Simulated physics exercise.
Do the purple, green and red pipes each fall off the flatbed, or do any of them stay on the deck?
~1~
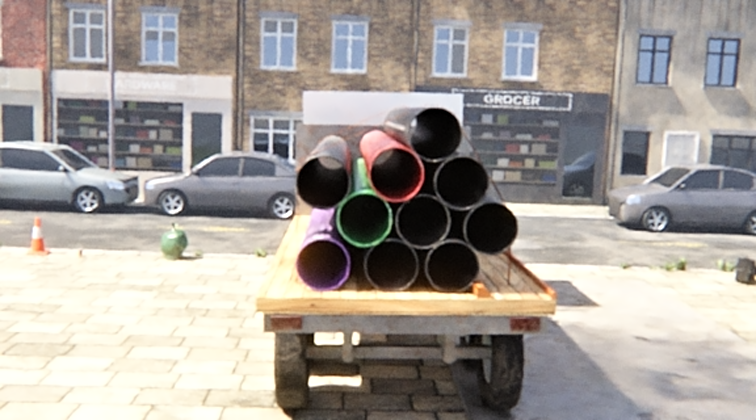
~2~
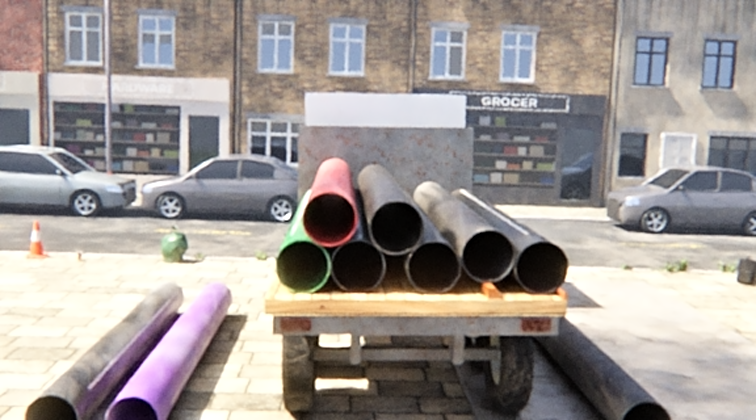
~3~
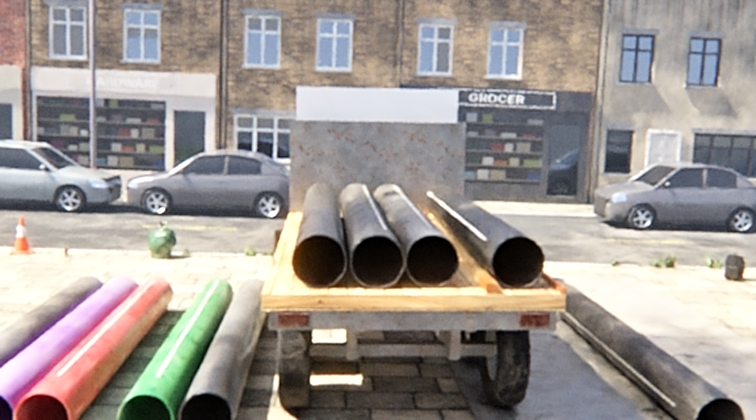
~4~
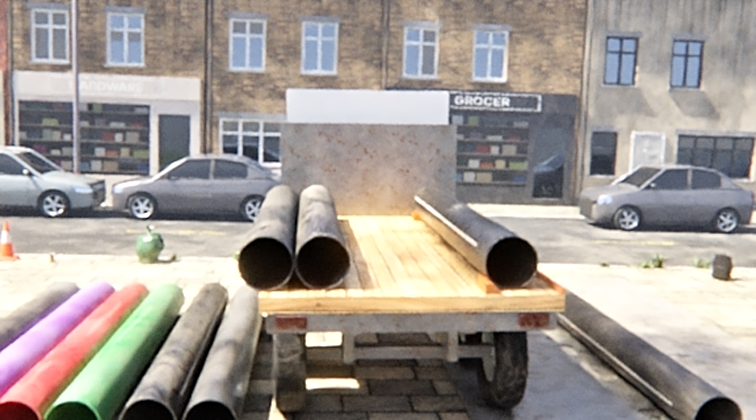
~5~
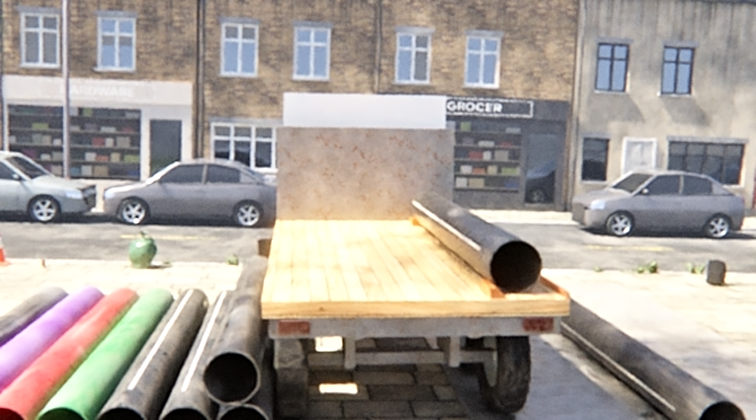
All three fall off. The purple, green and red pipes end up on the ground to the left of the flatbed.
